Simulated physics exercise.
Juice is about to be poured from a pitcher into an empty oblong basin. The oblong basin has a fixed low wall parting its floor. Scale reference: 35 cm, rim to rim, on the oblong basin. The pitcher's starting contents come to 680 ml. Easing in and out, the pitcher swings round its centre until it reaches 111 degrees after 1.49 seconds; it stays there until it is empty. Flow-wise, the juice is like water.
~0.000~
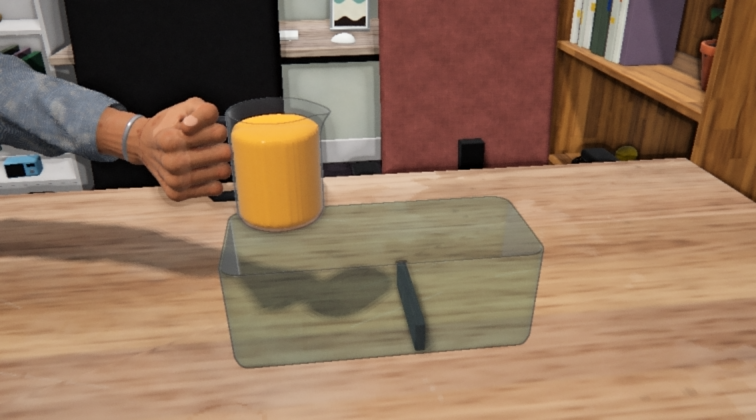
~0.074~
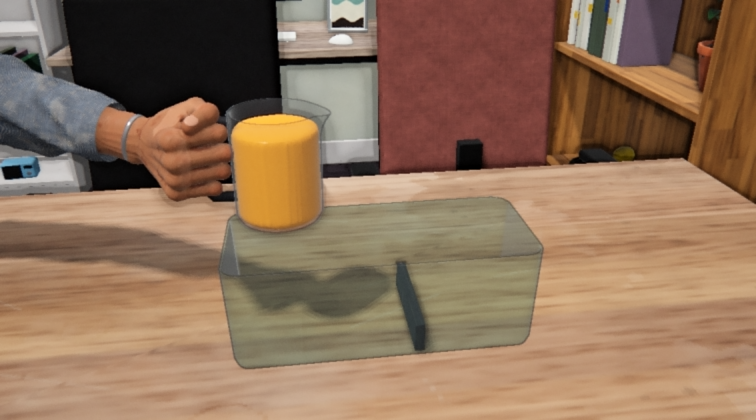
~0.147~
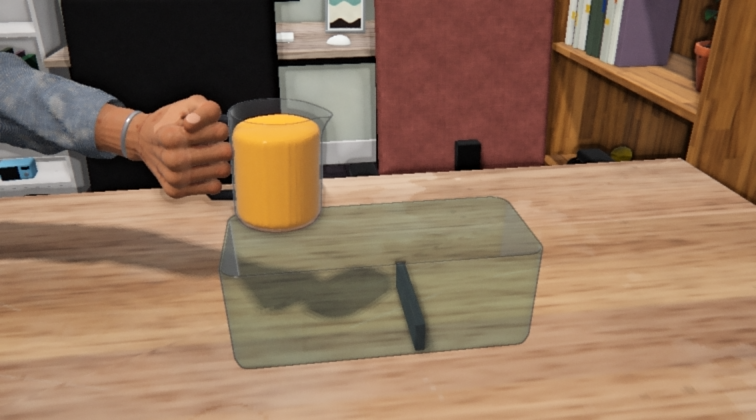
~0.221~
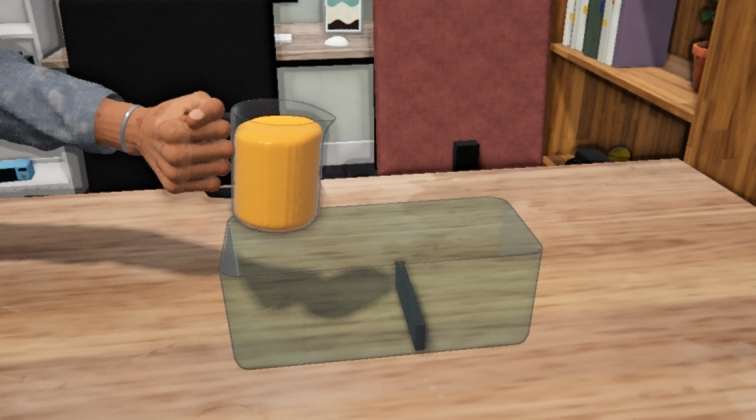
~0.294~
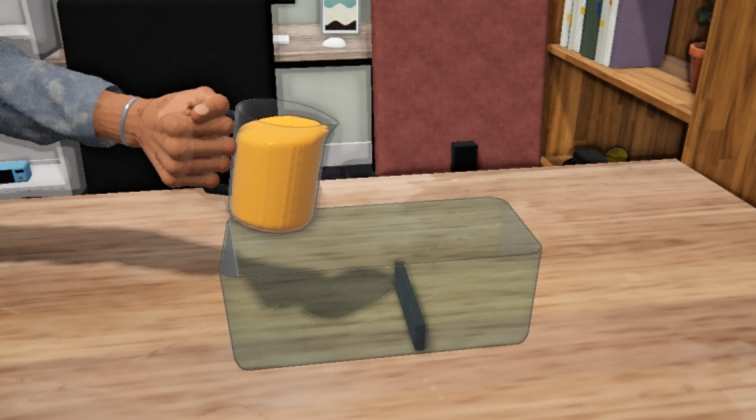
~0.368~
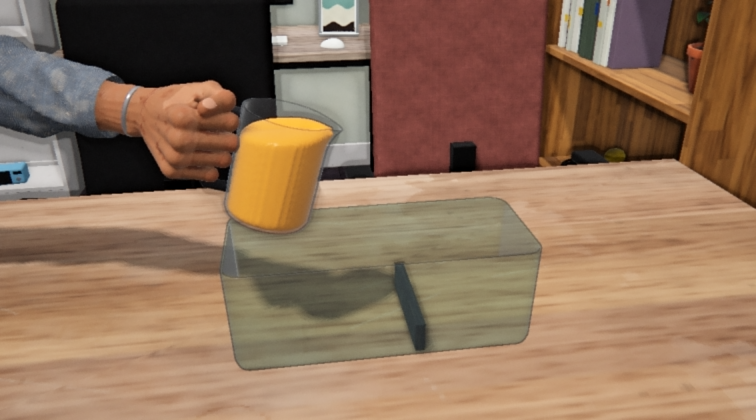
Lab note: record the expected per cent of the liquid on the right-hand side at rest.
Expected right-hand share: 25 per cent.
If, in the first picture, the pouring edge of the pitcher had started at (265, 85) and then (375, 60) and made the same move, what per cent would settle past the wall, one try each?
Some 5 and 95 per cent, in that order.
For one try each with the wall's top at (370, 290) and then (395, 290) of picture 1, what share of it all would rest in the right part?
Roughly 85 per cent, then 60 per cent.
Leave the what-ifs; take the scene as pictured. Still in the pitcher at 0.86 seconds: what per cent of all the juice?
Some 78 per cent.
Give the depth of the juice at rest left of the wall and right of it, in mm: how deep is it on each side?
Depths: Left near 16 mm, right near 10 mm.
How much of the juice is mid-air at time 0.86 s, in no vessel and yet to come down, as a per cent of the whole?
Around 12 in a hundred.
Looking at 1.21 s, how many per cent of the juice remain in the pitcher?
Near 24 percent, more or less.
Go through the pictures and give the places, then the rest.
The first picture shows tilt 0°; pouring edge (330, 110); surface from (231, 128) to (319, 124); the oblong basin's rim runs from (225, 243) to (525, 224); the wall's top is at (410, 292).
The second picture shows tilt 1°; pouring edge (331, 111); surface from (232, 128) to (318, 124).
The third picture shows tilt 3°; pouring edge (332, 113); surface from (233, 129) to (320, 126).
The fourth picture shows tilt 6°; pouring edge (335, 117); surface from (234, 130) to (323, 126).
The fifth picture shows tilt 10°; pouring edge (339, 122); surface from (237, 131) to (327, 126).
The sixth picture shows tilt 16°; pouring edge (343, 128); surface from (240, 133) to (333, 128).
Then, 0.86 s in, the tilt is 68° and 78 per cent is still to pour, 7 is left of the wall and 3 right of it.
Then, 1.21 s in, the tilt is 102° and 24 per cent is still to pour, 44 is left of the wall and 23 right of it.
Then, 1.58 s in, the tilt is 111° and 1 per cent is still to pour, 74 is left of the wall and 25 right of it.
Then, 1.99 s in, the tilt is 111° and 0 per cent is still to pour, 74 is left of the wall and 25 right of it.
Finally, 74 per cent lies left of the wall, 25 right of it and 1 outside.
